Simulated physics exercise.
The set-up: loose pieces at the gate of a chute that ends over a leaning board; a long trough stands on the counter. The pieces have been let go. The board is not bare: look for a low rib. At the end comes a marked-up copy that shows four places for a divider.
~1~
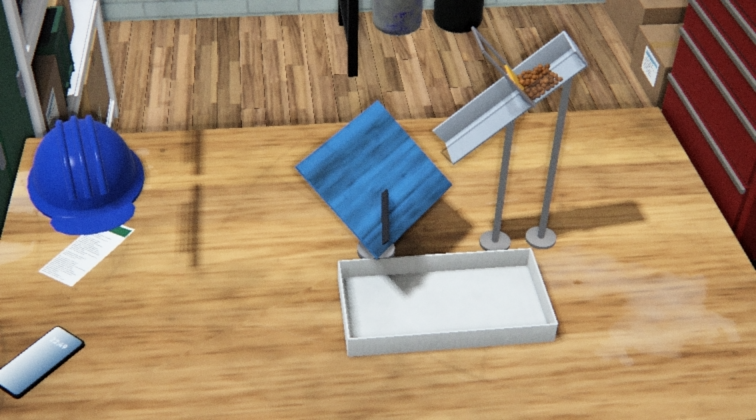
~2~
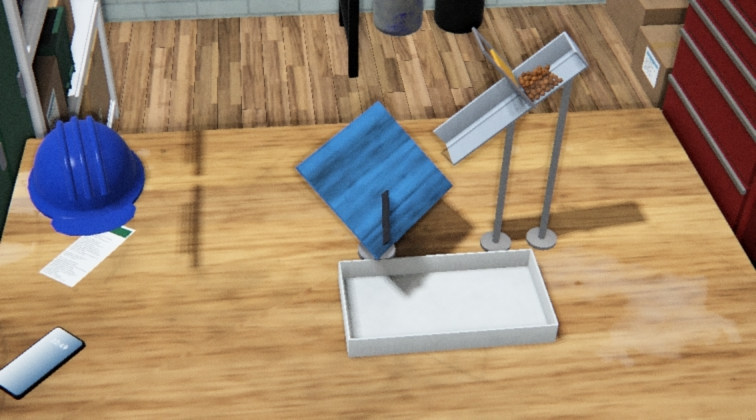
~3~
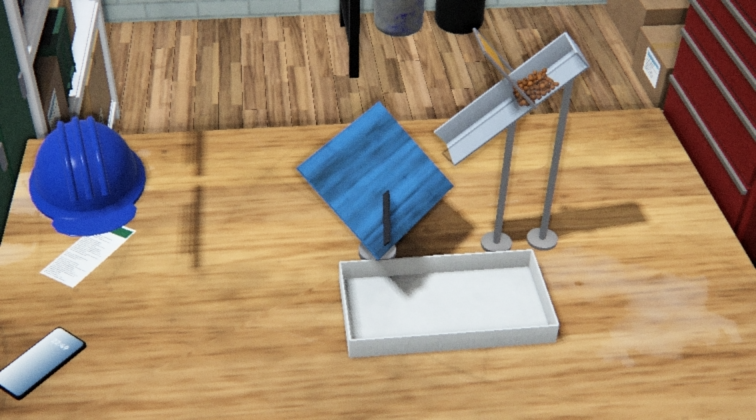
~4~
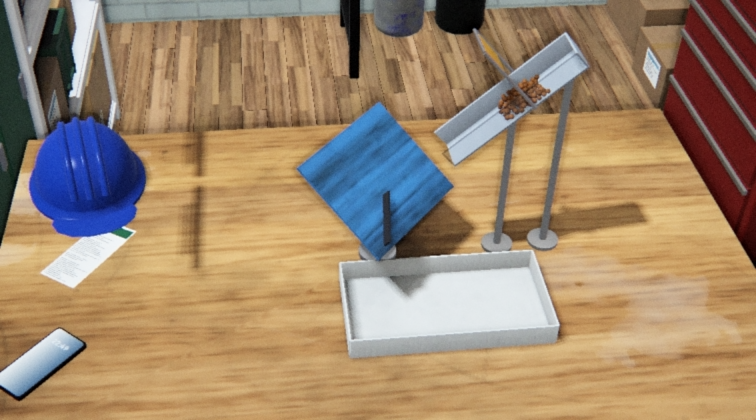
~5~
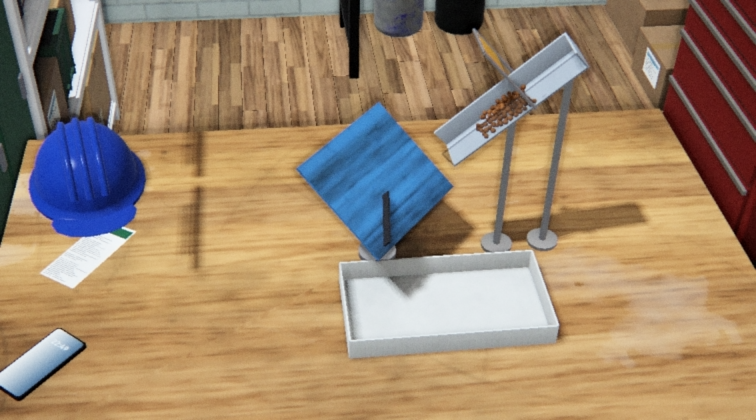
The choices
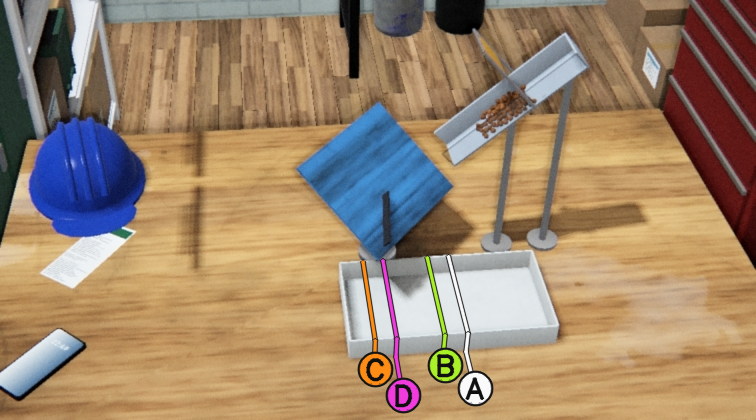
Small brown pieces bunched near the top of a sloping grey chute were let go and slid down it to the left, spreading out a little, above a tilted blue board and an empty white tray.
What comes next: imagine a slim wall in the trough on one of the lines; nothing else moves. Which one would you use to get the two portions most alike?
The answer is line B.
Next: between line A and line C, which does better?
Here it is line A.
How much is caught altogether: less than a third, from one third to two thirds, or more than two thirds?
It is more than two thirds.
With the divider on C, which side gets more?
Right.
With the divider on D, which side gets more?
The right side.
On the marked copy, line A crosses the front rim at (467, 332); line B crosses the front rim at (444, 334); line C crosses the front rim at (375, 339); line D crosses the front rim at (396, 337).
With A, of what is caught, most on the left of the divider, a small part on the right.
With B, of what is caught, about two thirds on the left of the divider, about a third on the right.
With C, of what is caught, none on the left of the divider, all on the right.
With D, of what is caught, a small part on the left of the divider, nearly all on the right.
